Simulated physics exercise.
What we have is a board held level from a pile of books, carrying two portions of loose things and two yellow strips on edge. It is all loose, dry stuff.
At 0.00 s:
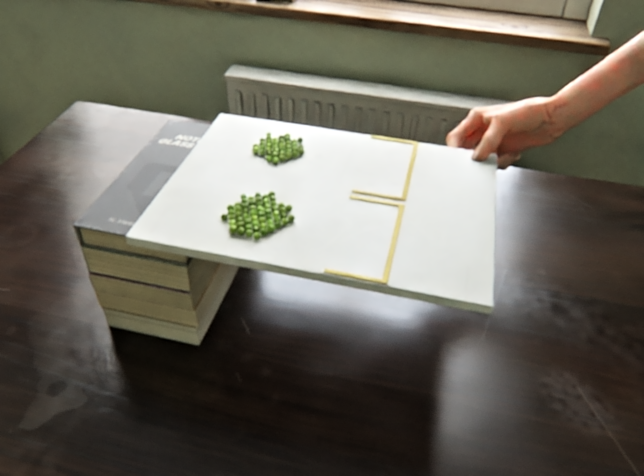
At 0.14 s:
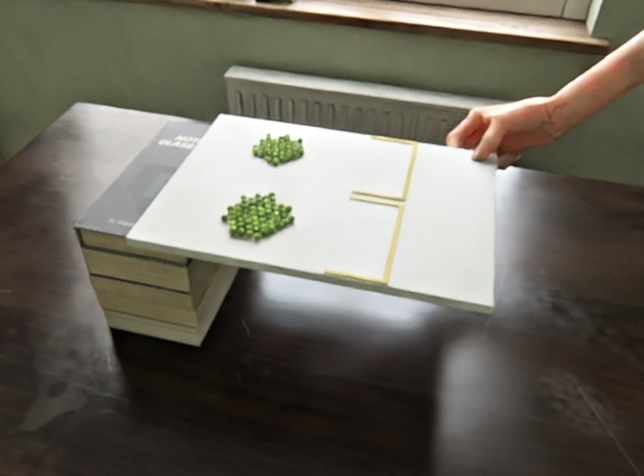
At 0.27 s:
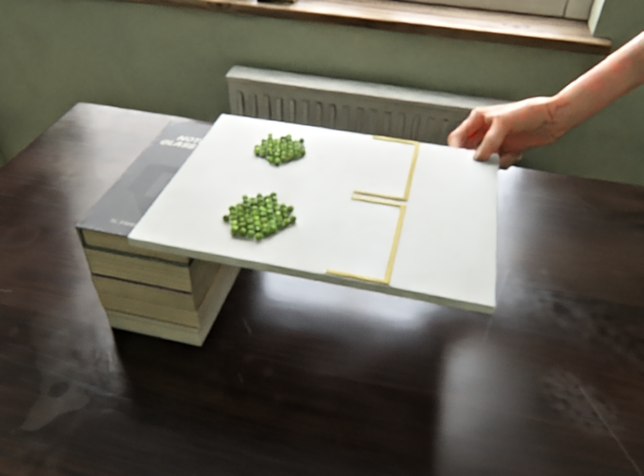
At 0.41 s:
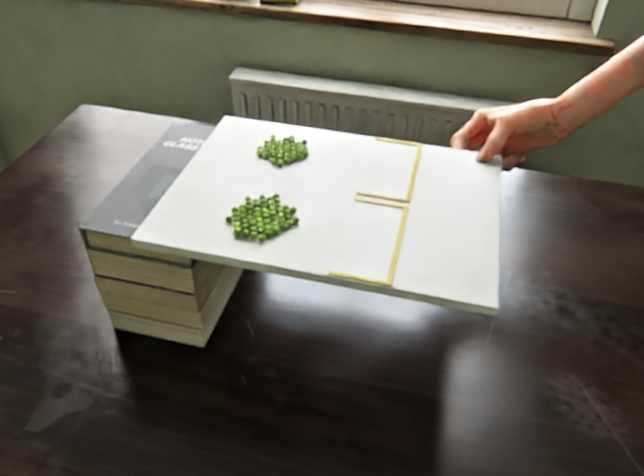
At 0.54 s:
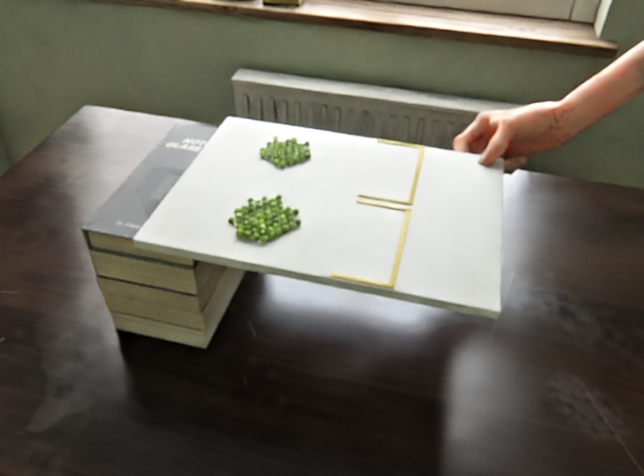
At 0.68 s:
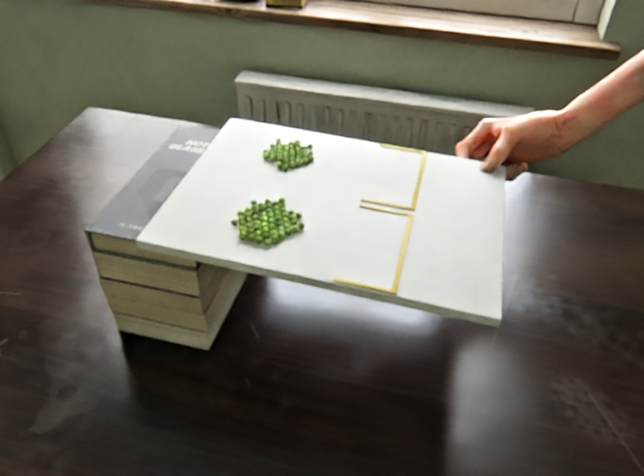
At first, a hand holds the right end of a white board level, its left end resting on stacked books, with two clusters of small green pieces and two thin yellow strips on top. Then the hand lowers its end very slightly, while the green clusters stay in place on the board.
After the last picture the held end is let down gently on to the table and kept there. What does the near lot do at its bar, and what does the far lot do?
Near lot: It passes the strip. Far lot: It passes the strip.
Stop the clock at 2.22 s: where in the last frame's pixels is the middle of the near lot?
Around (605, 402).
After 1.50 s, board sloping at 17°; near lot has reached its bar; far lot on its way down.
After 2.22 s, board sloping at 30°; near lot all past its bar; far lot all past its bar.
After 2.84 s, board resting at 32°; near lot all past its bar; far lot all past its bar.
At rest (3.2 s), board resting at 32°; near lot all past its bar; far lot all past its bar.
